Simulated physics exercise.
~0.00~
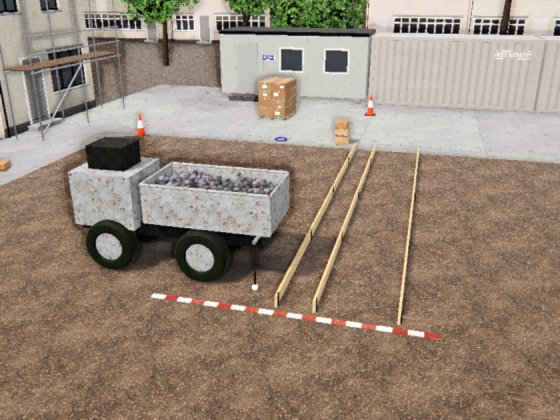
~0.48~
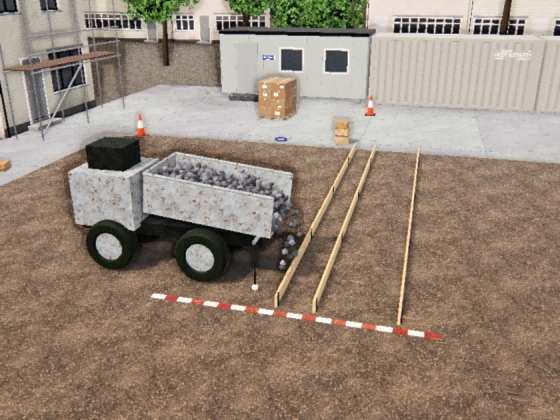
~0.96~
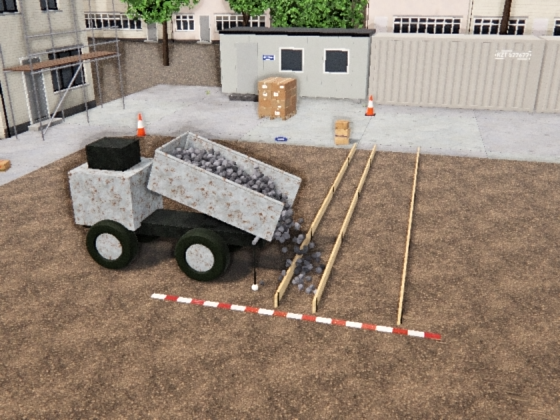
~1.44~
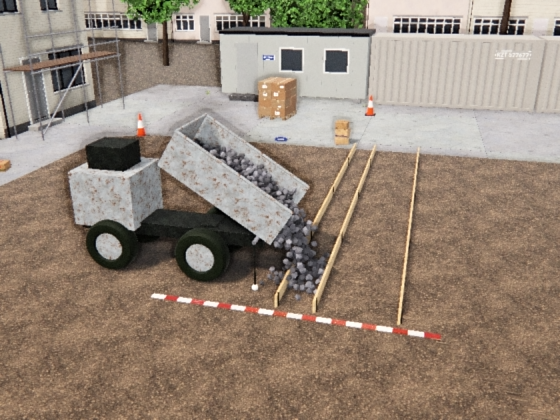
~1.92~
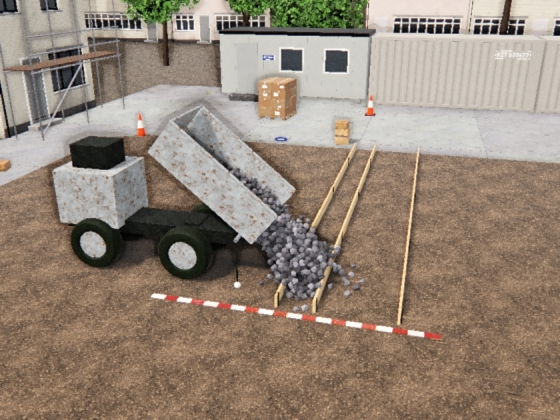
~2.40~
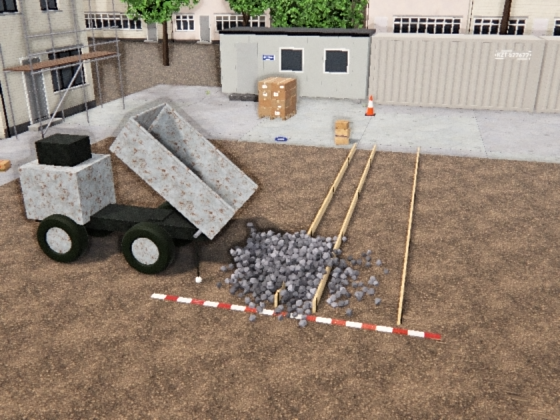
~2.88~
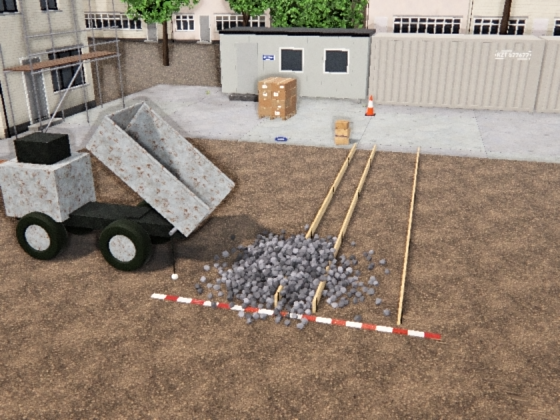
A dump truck with a speckled pale grey body and dark wheels stands at the left of a brown dirt yard, seen from above at an angle. Behind it are a pale cabin, stacked boxes, orange cones and scaffolding, while wooden planks and a red and white striped staff lie to its right. The truck's bed tilts up steadily, and dark grey stones slide out of its right end onto the nearest planks. With the bed steeply raised, the truck rolls left as the stones keep pouring. It ends at the left edge, bed still raised, beside a broad, low heap covering the near ends of two planks, with a few stones scattered beyond.
